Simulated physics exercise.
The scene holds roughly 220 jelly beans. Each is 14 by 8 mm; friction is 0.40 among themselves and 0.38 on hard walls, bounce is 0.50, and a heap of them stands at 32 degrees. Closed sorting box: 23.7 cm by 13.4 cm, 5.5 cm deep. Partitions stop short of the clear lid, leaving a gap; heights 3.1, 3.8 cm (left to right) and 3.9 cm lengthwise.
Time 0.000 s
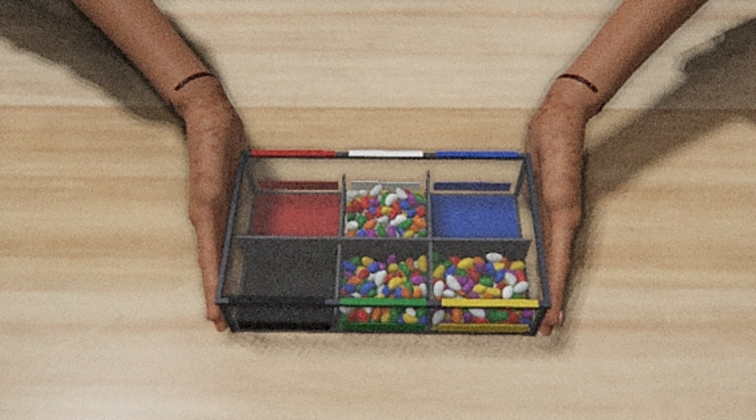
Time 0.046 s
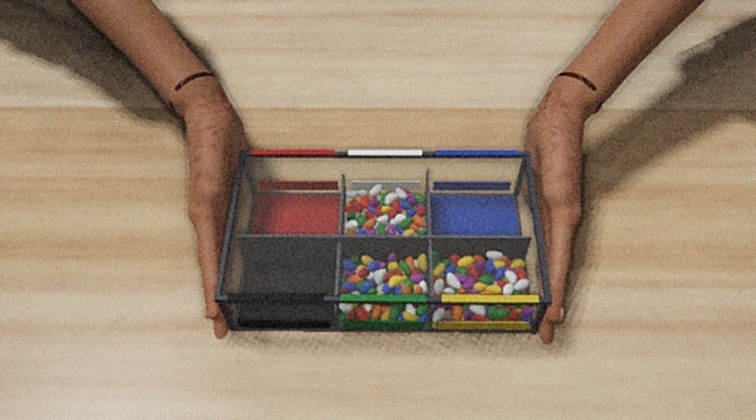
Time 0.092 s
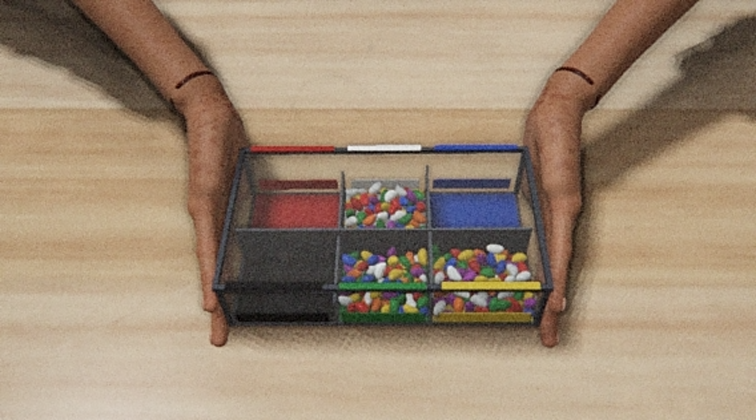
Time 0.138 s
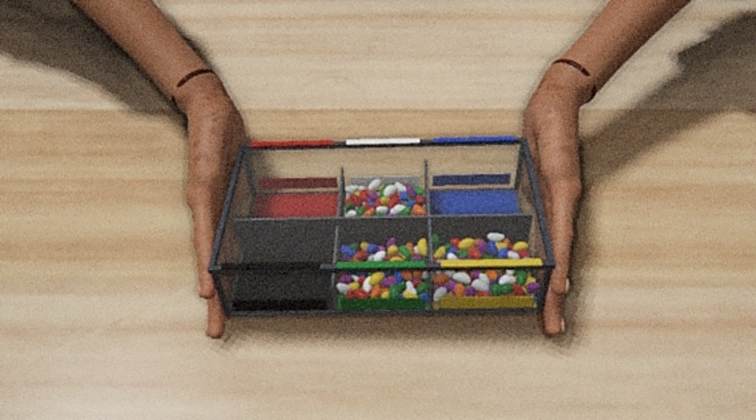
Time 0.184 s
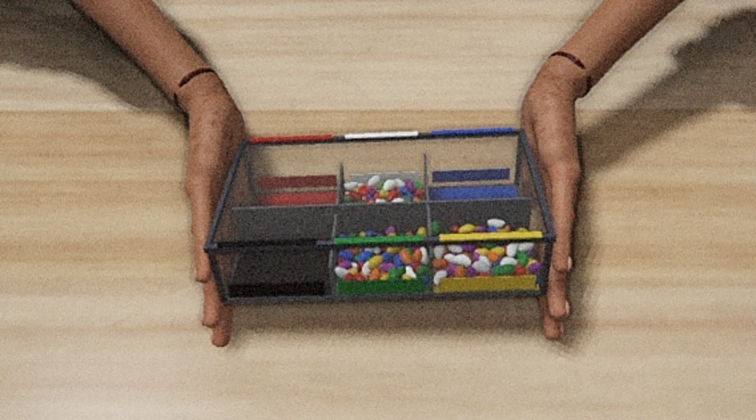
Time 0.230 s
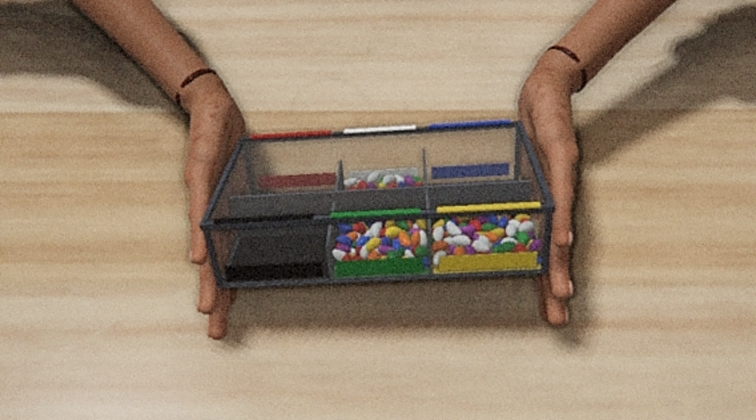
Two hands tilt a clear divided box of colorful jelly beans, raising its front edge.
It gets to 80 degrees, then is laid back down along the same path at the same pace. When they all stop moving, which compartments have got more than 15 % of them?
Once they stop: Red has not, blue has not, green has, yellow has, white has, black has not.
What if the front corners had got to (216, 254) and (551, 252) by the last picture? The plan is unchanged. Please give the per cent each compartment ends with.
Per cent at the finish: Red 0, blue 5, green 25, yellow 30, white 35, black 0.
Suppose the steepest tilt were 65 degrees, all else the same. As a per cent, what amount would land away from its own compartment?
5 percent.
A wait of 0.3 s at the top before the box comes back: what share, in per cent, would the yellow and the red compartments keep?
Then, in per cent: Yellow 25, red 5.
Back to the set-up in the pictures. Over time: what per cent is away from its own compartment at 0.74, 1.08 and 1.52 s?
In order, some 5, 15 and 20.
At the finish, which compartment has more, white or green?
The white one has more.
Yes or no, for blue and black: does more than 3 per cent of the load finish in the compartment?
Blue: True, black: False.
Then, at 0.74 s, tilt 78 degrees; blue 5 %, green 30 %, yellow 35 %, white 35 %.
After 1.08 s, tilt 32 degrees; red 5 %, blue 10 %, green 25 %, yellow 25 %, white 35 %.
After 1.52 s, tilt 0 degrees; red 5 %, blue 10 %, green 25 %, yellow 25 %, white 35 %.
At rest (2.0 s), red 5 %, blue 10 %, green 25 %, yellow 25 %, white 35 %, black 0 %.
